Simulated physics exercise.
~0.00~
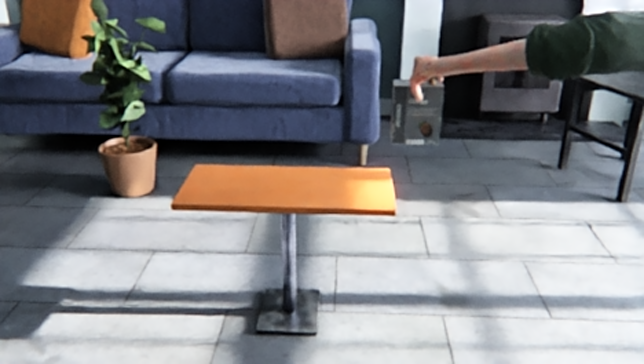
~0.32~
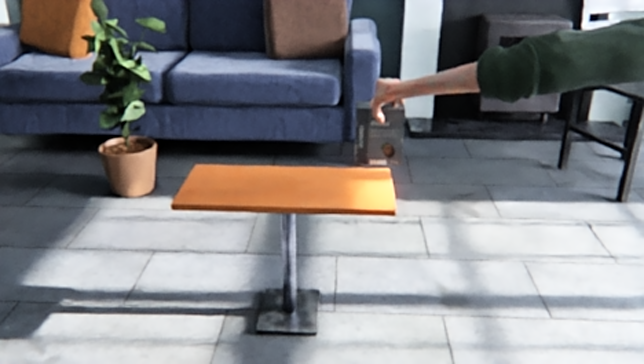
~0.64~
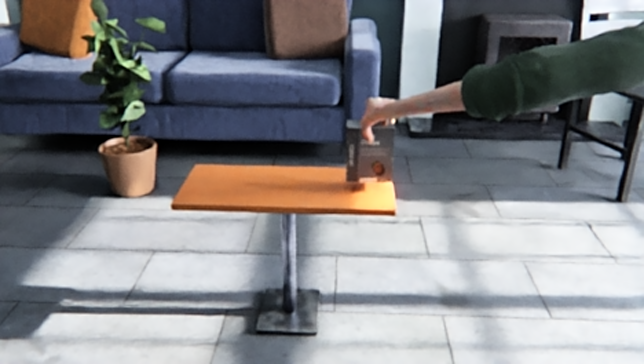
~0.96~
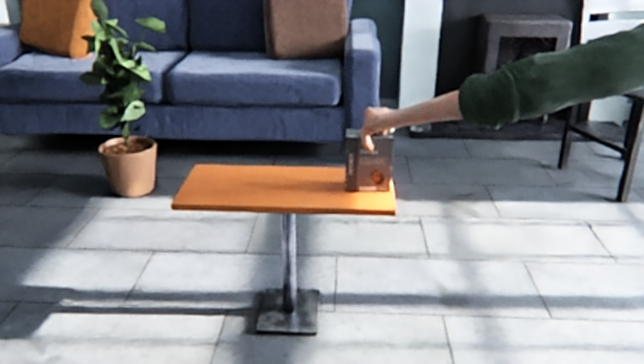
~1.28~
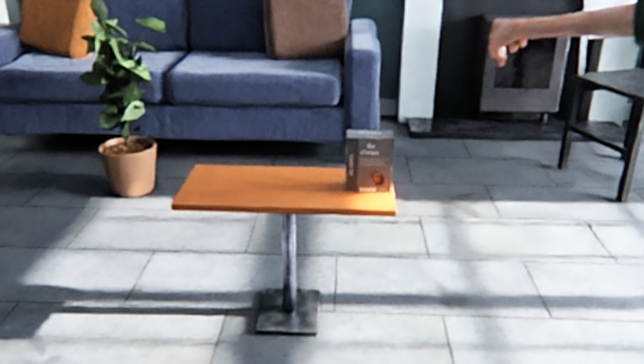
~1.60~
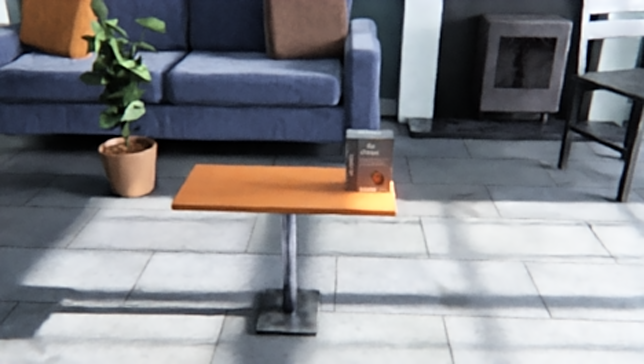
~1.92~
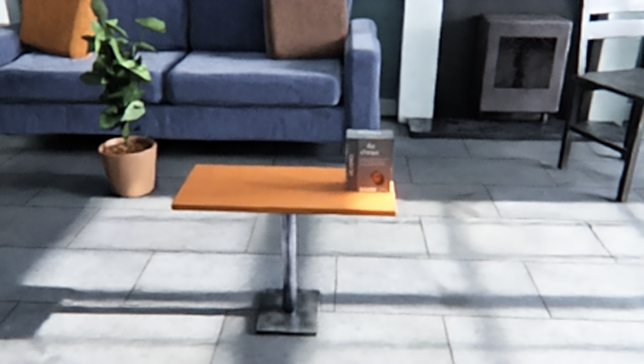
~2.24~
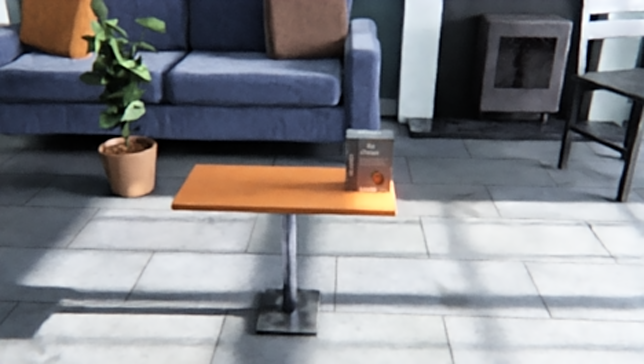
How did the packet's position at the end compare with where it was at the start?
At the start the packet was held in the air to the right of the orange table, and at the end it stood farther left and lower, on the right end of the tabletop.
